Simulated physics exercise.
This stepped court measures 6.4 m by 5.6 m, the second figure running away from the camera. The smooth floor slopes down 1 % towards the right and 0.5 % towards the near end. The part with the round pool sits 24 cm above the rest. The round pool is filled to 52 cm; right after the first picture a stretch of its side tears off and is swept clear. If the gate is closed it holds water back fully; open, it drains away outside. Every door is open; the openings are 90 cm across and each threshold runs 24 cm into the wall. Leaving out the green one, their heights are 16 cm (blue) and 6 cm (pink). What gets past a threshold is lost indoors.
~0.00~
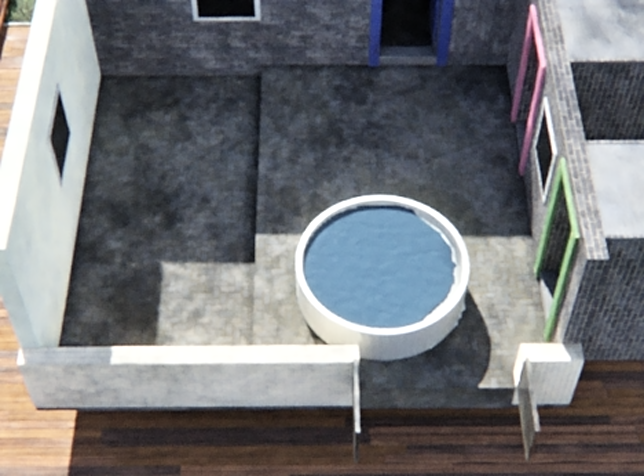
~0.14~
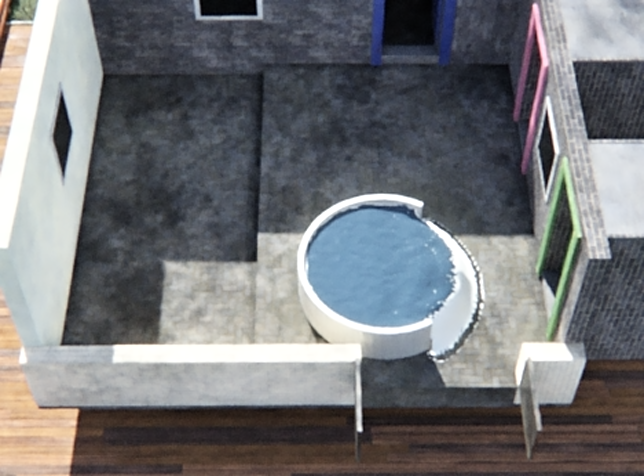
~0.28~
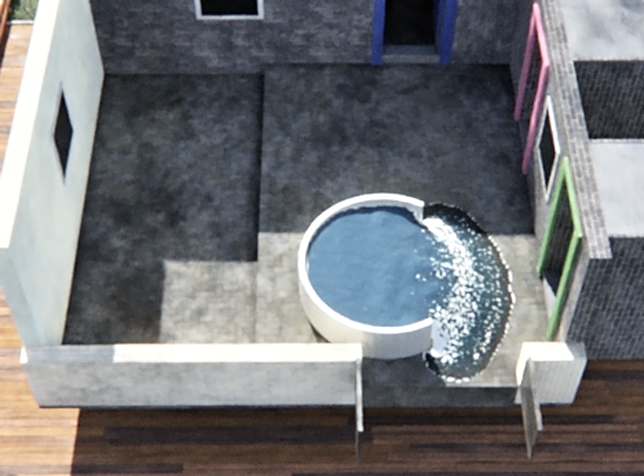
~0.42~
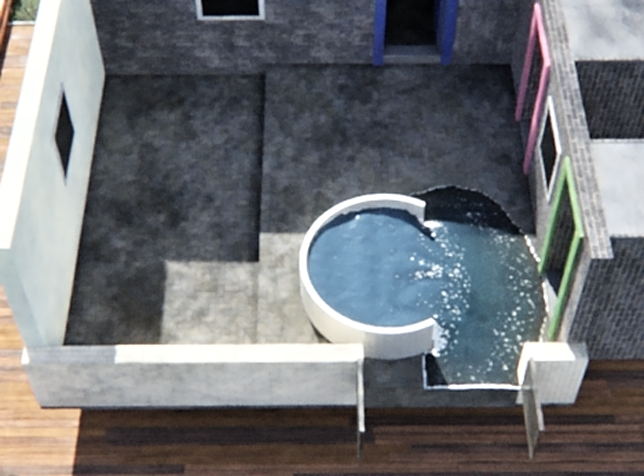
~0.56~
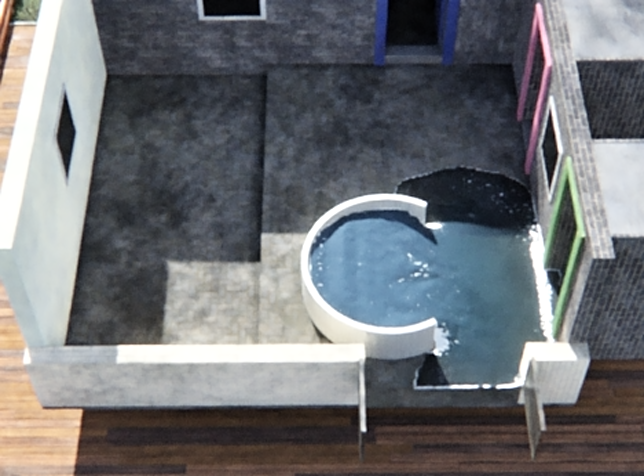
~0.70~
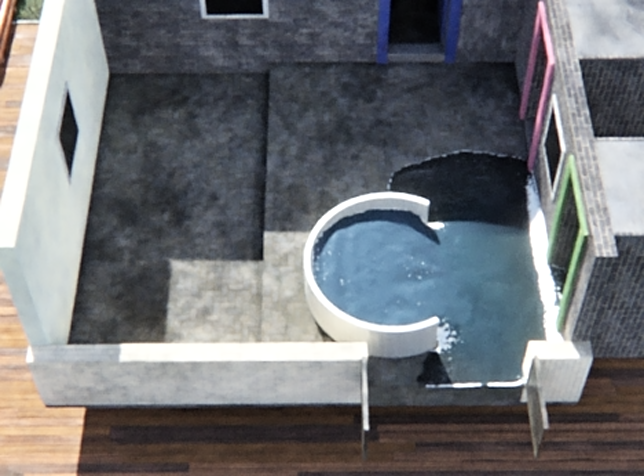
Water bursts through the right side of a round pool and spreads to the green door.
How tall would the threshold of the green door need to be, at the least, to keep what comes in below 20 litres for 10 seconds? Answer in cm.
Close to 30 cm is just enough.
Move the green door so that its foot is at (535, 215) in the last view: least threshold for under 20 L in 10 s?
About 20 cm.
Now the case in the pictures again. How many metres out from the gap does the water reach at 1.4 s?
Roughly 3.8 m.
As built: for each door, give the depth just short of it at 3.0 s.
Depths in cm: Blue 12, pink 8, green 21.
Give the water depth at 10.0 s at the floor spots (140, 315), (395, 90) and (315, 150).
Roughly 2, 3 and 2 cm, in turn.
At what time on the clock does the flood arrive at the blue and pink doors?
Arrival: Blue 2.4 s, pink 0.9 s.
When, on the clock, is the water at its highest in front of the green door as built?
Around 1.4 s.
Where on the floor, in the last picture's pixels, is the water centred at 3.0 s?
Near (463, 231).
After 1.4 s water covers 15 % of the floor; 37 cm at the green door, 43 litres in over its 14 cm threshold.
After 3.0 s water covers 30 % of the floor; 21 cm at the green door, 190 litres in over its 14 cm threshold.
After 10.0 s water covers 85 % of the floor, deepest (6 cm) near (534, 224); 5 cm at the green door, 204 litres in over its 14 cm threshold.
At the green door as built, the water arrived by 0.6 s and peaked near 37 cm at 1.4 s.
With a threshold of 27 cm, 38 litres would have come in within the 10 s; with 36.5 cm, 3 litres. So under 20 litres takes about 30 cm.
